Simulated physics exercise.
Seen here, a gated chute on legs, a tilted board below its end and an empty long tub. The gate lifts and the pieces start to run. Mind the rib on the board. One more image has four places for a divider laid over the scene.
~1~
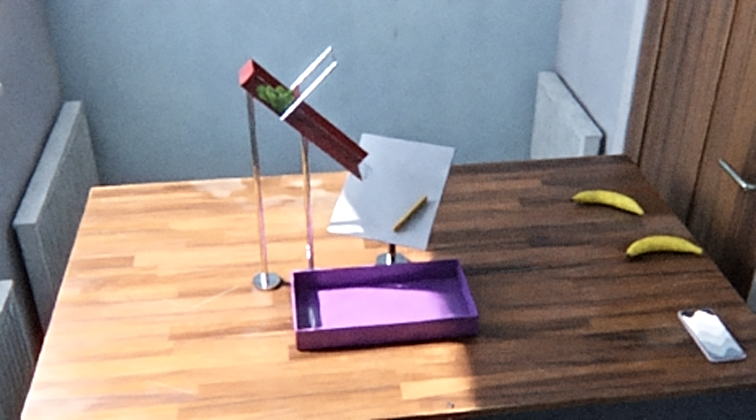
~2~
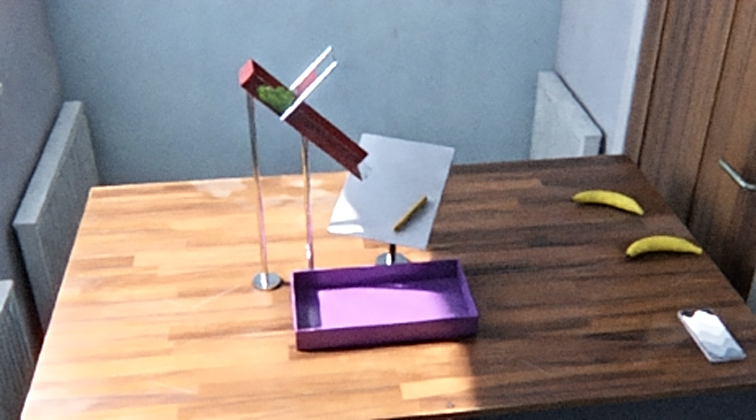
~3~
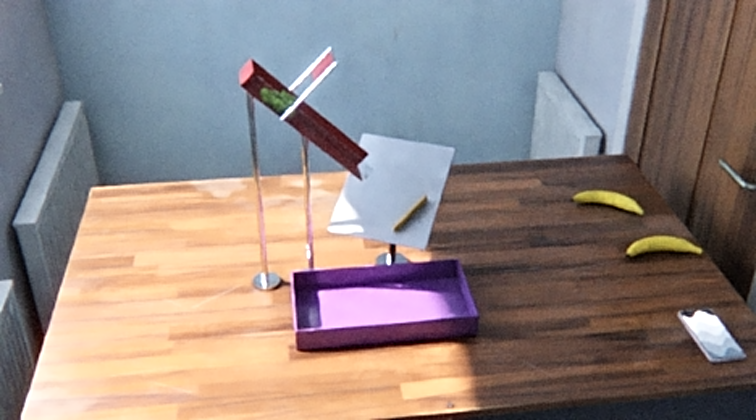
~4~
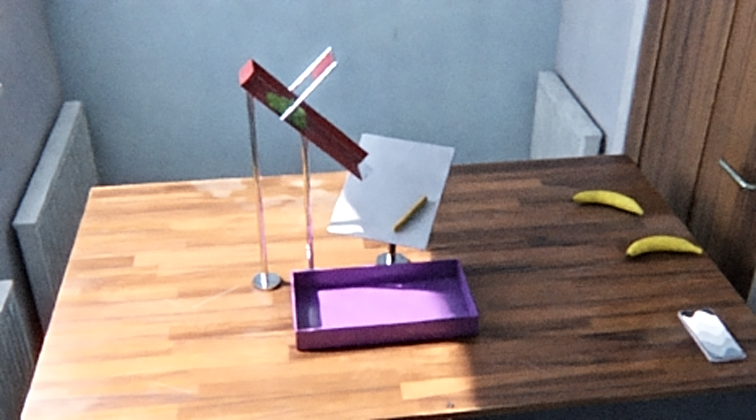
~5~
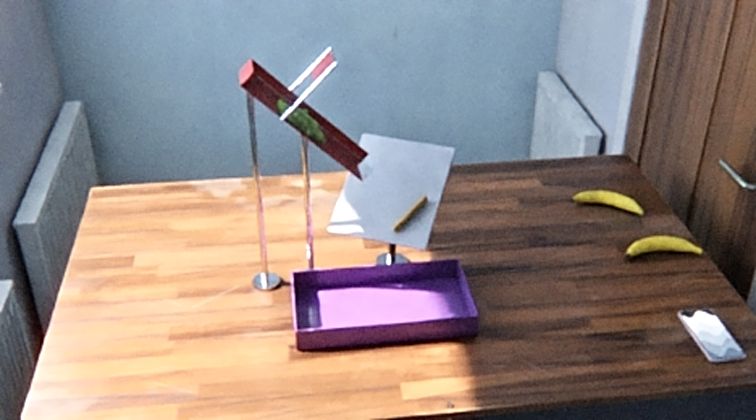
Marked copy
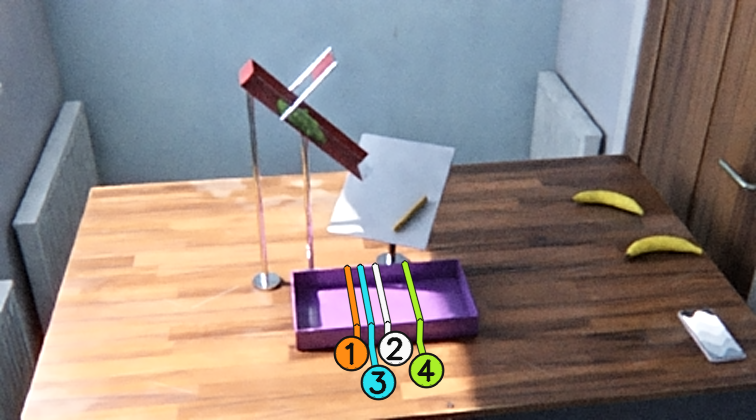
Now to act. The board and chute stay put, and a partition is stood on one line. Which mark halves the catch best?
Use line 3.
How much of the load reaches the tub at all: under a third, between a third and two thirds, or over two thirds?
Over two thirds.
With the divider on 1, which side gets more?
Right.
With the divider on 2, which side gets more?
More lands on the left.
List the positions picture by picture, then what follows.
Load behind the gate at (274, 96), dried peas; lip of the chute at (360, 173), sloping fairly steeply, in the first frame.
Middle of the board at (392, 189), tilted fairly steeply; middle of its low edge at (375, 240); of its high edge at (409, 141), in the second frame.
Front corners of the tub at (296, 331) and (478, 315), empty; front of the load at (292, 114), in the third frame.
Middle of the load at (287, 106); its front at (305, 123), about a quarter of the way to the lip; rib from (426, 195) to (393, 228), in the fourth frame.
Middle of the load at (300, 116); its front at (325, 140), about half of the way to the lip, in the fifth frame.
On the marked copy, line 1 crosses the front rim at (356, 326); line 2 crosses the front rim at (387, 323); line 3 crosses the front rim at (371, 324); line 4 crosses the front rim at (420, 320).
With 1, of what is caught, a small part on the left of the divider, nearly all on the right.
With 2, of what is caught, nearly all on the left of the divider, a small part on the right.
With 3, of what is caught, about half on the left of the divider, about half on the right.
With 4, of what is caught, nearly all on the left of the divider, a stray few on the right.
